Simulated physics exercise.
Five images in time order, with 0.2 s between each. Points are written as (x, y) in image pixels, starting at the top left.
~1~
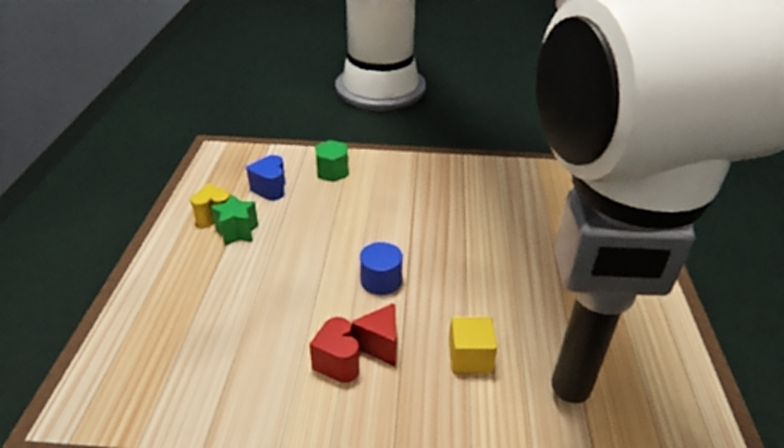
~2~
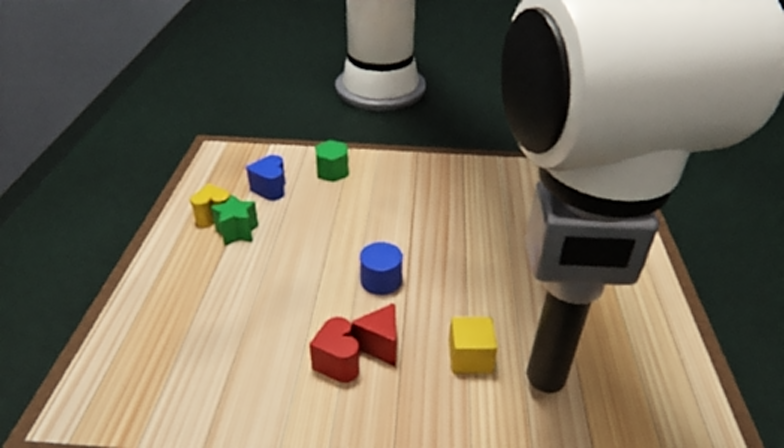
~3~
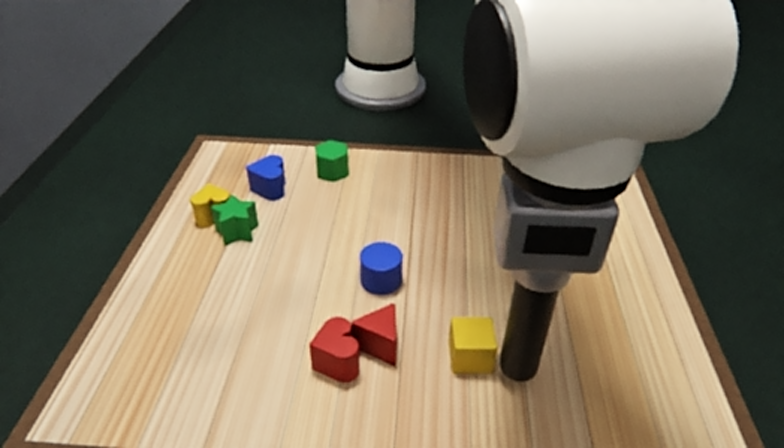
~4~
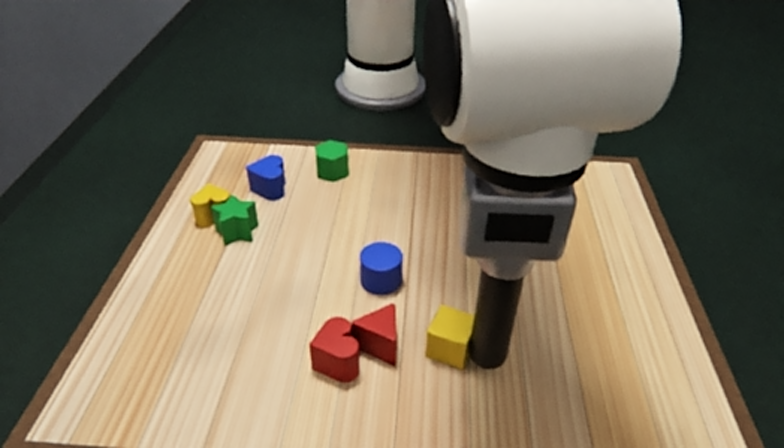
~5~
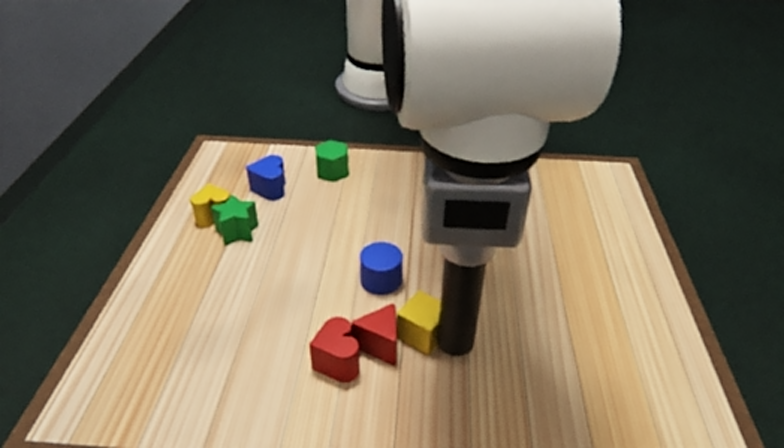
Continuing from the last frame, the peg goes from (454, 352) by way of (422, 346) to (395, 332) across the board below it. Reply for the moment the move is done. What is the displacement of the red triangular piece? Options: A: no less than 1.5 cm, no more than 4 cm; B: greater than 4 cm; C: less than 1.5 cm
A: No less than 1.5 cm, no more than 4 cm.
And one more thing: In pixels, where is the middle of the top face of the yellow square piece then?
At pixel (389, 280).
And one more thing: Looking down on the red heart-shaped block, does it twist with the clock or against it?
Rotates counter-clockwise.
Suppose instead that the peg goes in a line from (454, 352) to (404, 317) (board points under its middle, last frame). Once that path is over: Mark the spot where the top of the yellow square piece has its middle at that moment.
The centre of its top face lies at (378, 273).
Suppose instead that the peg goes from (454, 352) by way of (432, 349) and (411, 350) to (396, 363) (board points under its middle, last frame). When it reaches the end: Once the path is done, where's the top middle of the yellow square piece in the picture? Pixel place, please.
It will end up at (403, 296).
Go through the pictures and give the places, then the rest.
The first picture shows peg's lower end at (571, 388); red heart-shaped block at (336, 337); red triangular piece at (380, 321); blue cylinder at (381, 255); yellow square piece at (474, 332).
The second picture shows peg at (546, 378); blocks still.
The third picture shows peg at (518, 368); blocks still.
The fourth picture shows peg at (488, 356); yellow square piece at (454, 323).
The fifth picture shows peg at (455, 343); red heart-shaped block at (336, 337); red triangular piece at (380, 321); blue cylinder at (381, 255); yellow square piece at (425, 309).
What follows on the original path. Halfway along, peg at (422, 337); red triangular piece at (376, 316), turned 25° anticlockwise; yellow square piece at (403, 296), turned 30° clockwise.
At the end, peg at (395, 323); red heart-shaped block at (327, 338), turned 30° anticlockwise; red triangular piece at (362, 313), turned 20° anticlockwise; blue cylinder at (380, 252); yellow square piece at (389, 280), turned 50° clockwise.
